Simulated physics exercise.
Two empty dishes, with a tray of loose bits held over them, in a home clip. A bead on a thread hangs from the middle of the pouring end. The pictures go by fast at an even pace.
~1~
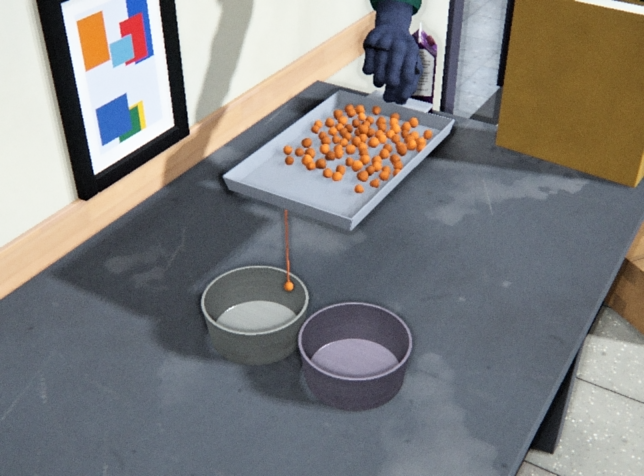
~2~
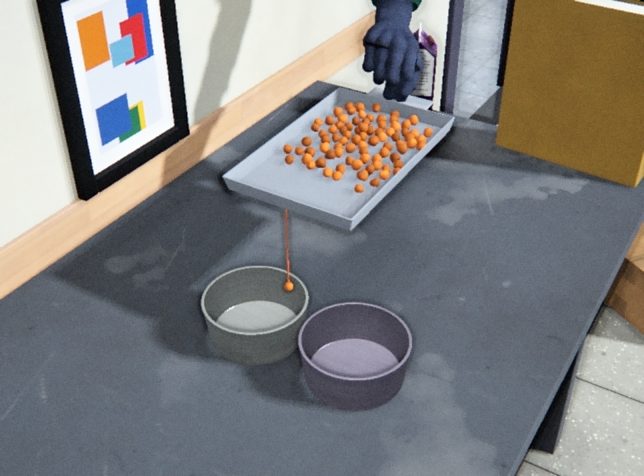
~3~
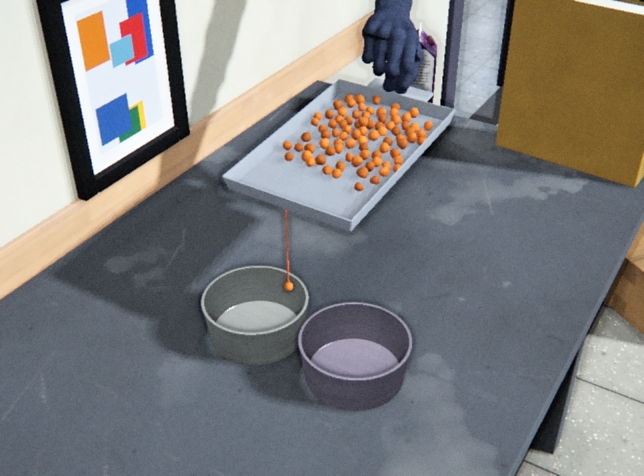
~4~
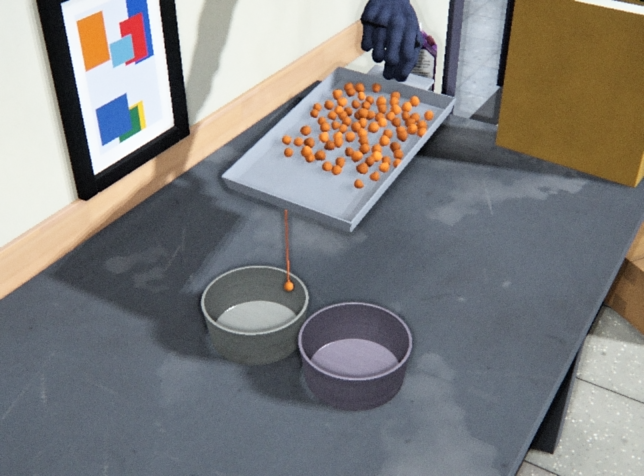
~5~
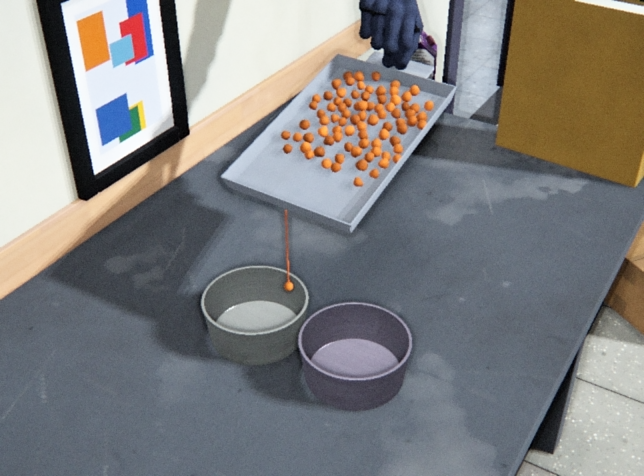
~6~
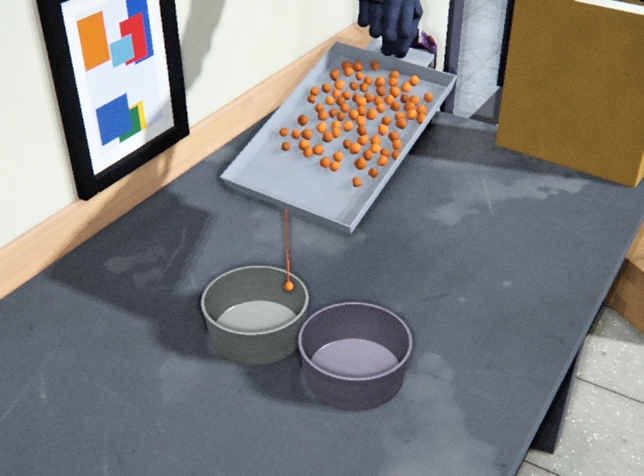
On a dark tabletop, a gloved hand moves down behind a tray of orange balls as its far end rises above two empty dishes.
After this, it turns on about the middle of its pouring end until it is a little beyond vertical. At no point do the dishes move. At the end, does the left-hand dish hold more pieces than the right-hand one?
No, the right-hand dish holds more.
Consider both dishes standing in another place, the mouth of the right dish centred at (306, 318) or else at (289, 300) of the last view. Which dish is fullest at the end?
Try 1 - the dish at right, try 2 - the dish at right.
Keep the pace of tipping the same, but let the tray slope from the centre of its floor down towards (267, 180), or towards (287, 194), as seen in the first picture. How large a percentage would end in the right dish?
Lab note: Case 1 near 0 %, case 2 near 0 %.
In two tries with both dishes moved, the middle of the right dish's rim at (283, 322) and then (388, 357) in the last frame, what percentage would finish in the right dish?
You'd get near 70 per cent and afterwards near 10 per cent.
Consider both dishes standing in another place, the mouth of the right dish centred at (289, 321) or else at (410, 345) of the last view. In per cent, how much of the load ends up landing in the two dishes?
80 %, 50 %.
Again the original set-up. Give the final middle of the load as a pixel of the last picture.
Close to (320, 367).
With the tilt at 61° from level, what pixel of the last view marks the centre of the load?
The load's middle is around (311, 203).
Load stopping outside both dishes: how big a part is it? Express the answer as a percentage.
Close to 20 %, give or take.
Just after the last frame, tray tipped steeply; the larger part on the tray; just a few in the right dish; just a few in the left dish; just a few outside both; about a tenth in the air.
A moment on, tray tipped right over; roughly half on the tray; about a tenth in the right dish; about a tenth in the left dish; about a tenth outside both; about a tenth in the air.
Further on, tray tipped past a quarter turn; roughly half in the right dish; roughly a quarter in the left dish; roughly a quarter outside both.
When it is over, tray tipped past a quarter turn; roughly half in the right dish; roughly a quarter in the left dish; roughly a quarter outside both.
